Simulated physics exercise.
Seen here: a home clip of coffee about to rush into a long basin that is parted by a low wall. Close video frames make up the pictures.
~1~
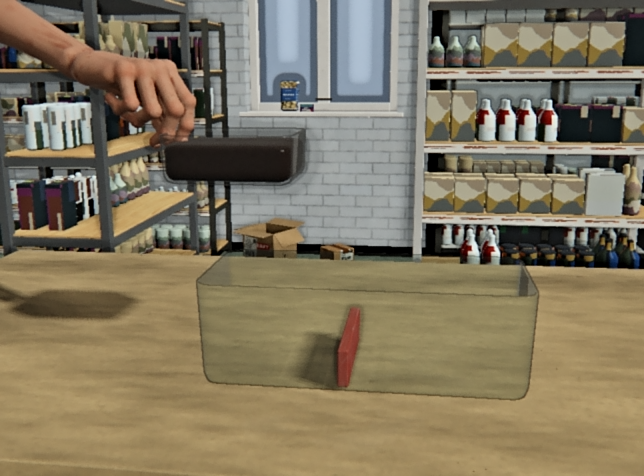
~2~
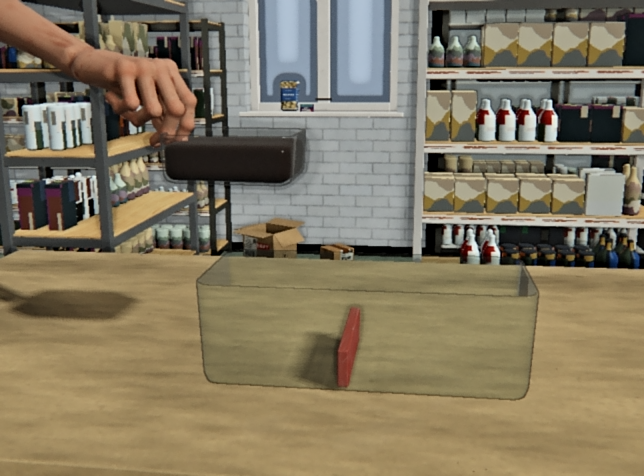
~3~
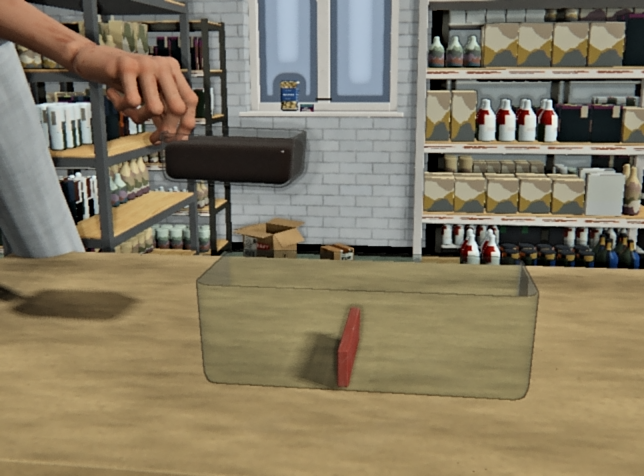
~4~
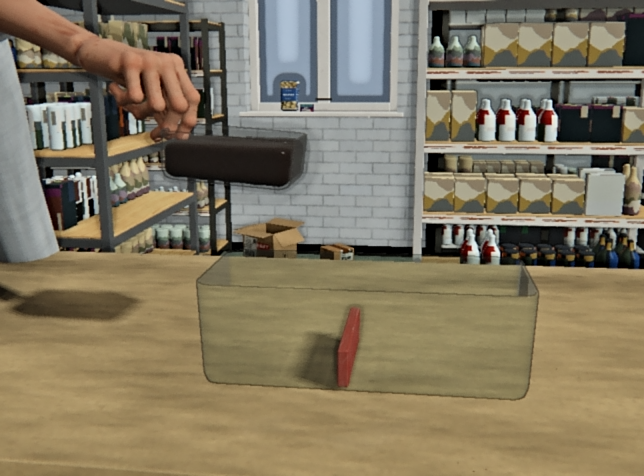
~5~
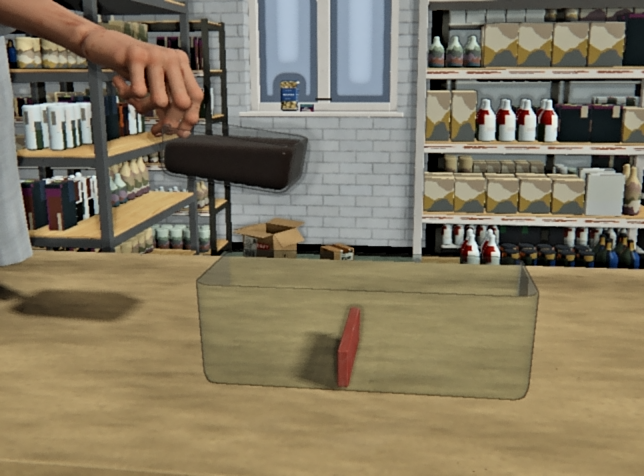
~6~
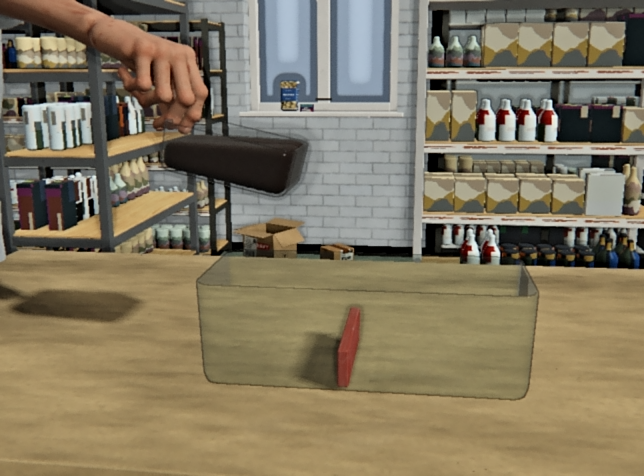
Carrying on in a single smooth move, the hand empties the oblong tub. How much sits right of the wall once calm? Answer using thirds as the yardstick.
Between a third and two thirds of it.
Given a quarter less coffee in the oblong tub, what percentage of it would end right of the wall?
Roughly 45 in a hundred.
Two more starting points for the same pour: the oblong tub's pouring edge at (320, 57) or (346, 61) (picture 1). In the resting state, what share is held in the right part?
Roughly 70 % the first time and roughly 80 % the second.
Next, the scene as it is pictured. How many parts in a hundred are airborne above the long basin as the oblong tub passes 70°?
Roughly 35 percent.
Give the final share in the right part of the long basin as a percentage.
I'd estimate around 60 per cent.
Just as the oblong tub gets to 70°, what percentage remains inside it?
About 20 % remains.
A moment on, the oblong tub is tipped part way and 21 per cent is still to pour, 7 is left of the wall and 39 right of it.
Next, the oblong tub is tipped right over and 2 per cent is still to pour, 35 is left of the wall and 59 right of it.
Then the oblong tub is tipped right over and 0 per cent is still to pour, 40 is left of the wall and 60 right of it.
Later the oblong tub is tipped right over and 0 per cent is still to pour, 40 is left of the wall and 60 right of it.
At rest 40 per cent lies left of the wall, 60 right of it and 1 outside.
